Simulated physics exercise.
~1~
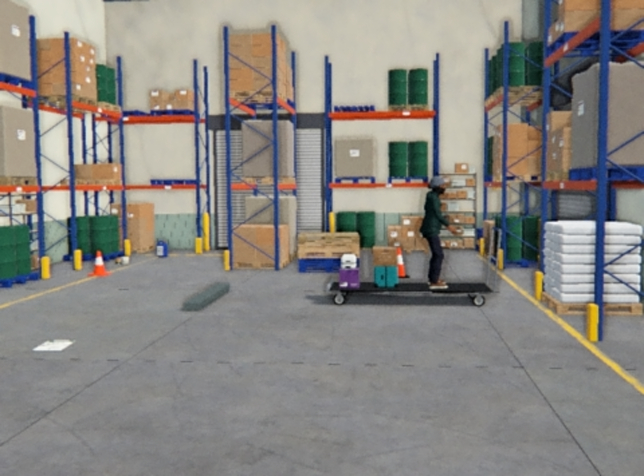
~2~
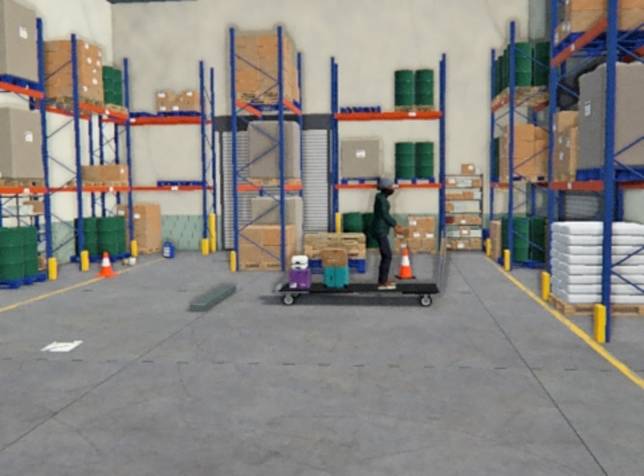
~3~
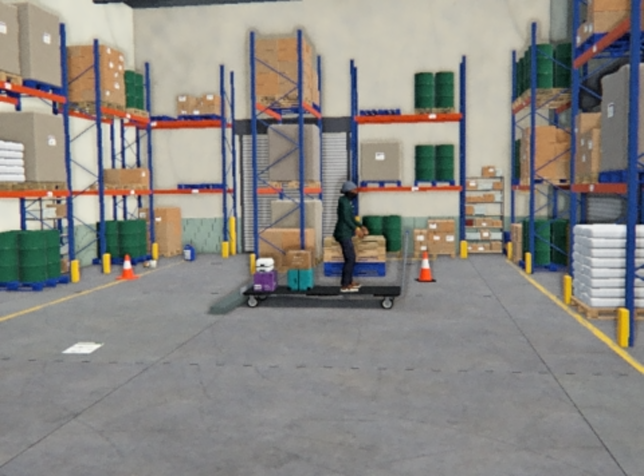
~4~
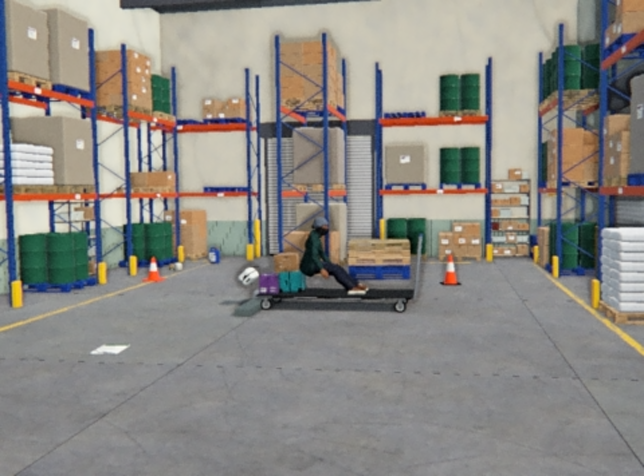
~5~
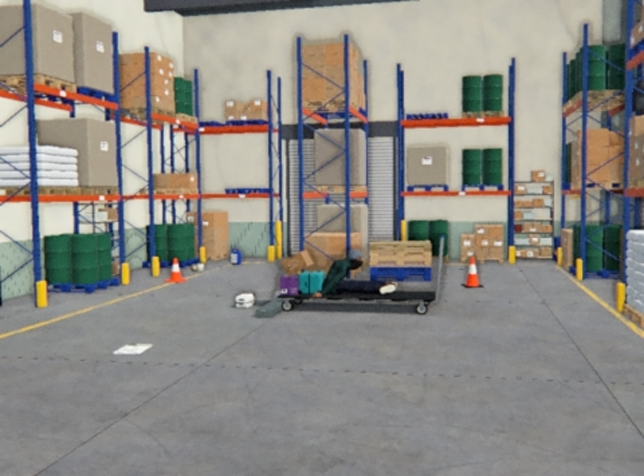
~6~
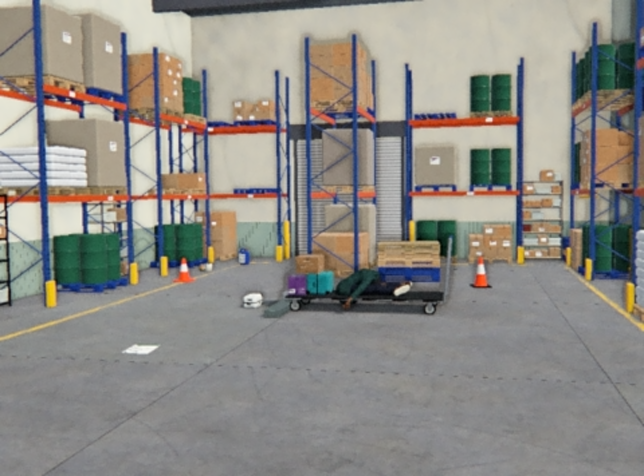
A person in dark clothes rode a flat trolley left through a warehouse until it stopped at a low kerb, then pitched forward and ended up lying on the deck among the cases and a carton, while a white suitcase tumbled onto the floor.
